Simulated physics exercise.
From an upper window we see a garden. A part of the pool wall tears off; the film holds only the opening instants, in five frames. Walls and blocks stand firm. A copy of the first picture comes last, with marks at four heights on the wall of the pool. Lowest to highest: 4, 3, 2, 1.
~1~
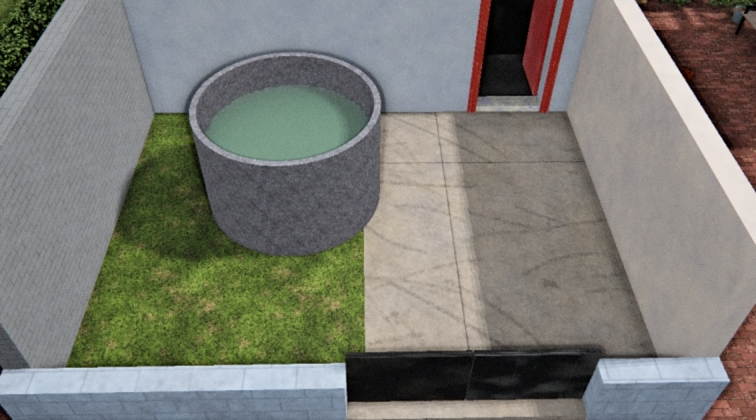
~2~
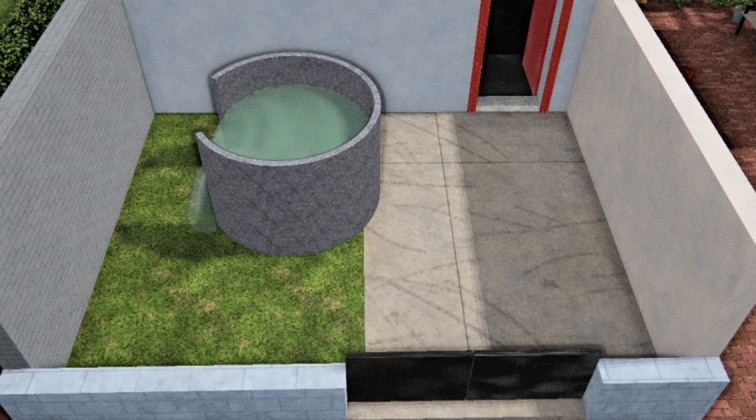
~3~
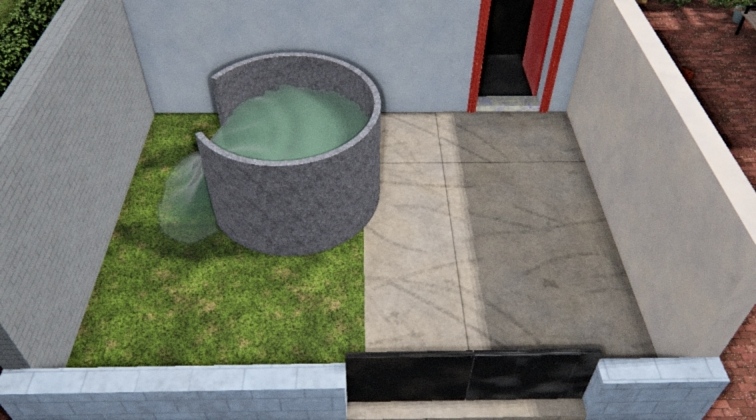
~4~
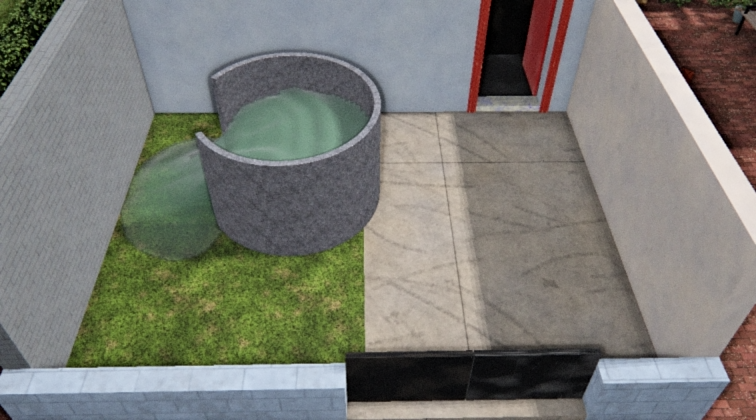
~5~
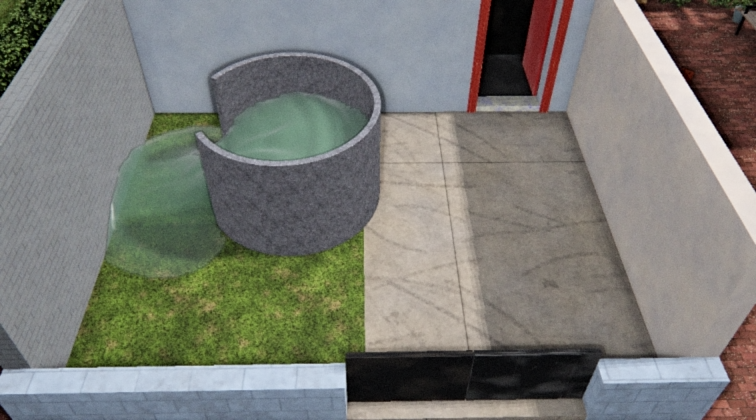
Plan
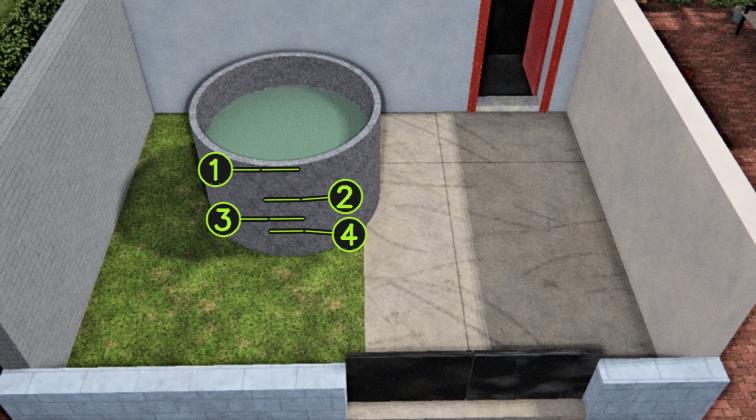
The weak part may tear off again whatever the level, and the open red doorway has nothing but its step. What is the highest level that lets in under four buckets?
Line 2.
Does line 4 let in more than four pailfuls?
No.
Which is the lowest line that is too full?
Line 1.
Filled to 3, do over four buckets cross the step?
No.
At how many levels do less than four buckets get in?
Three.
On the marked copy, 1 at (279, 169); 2 at (283, 199); 3 at (285, 218); 4 at (287, 231); from the bottom up 4, 3, 2, 1.
With 1, about 15 bucketfuls get in.
With 2, a bucket or two gets in.
With 3, nothing gets over.
With 4, nothing gets over.
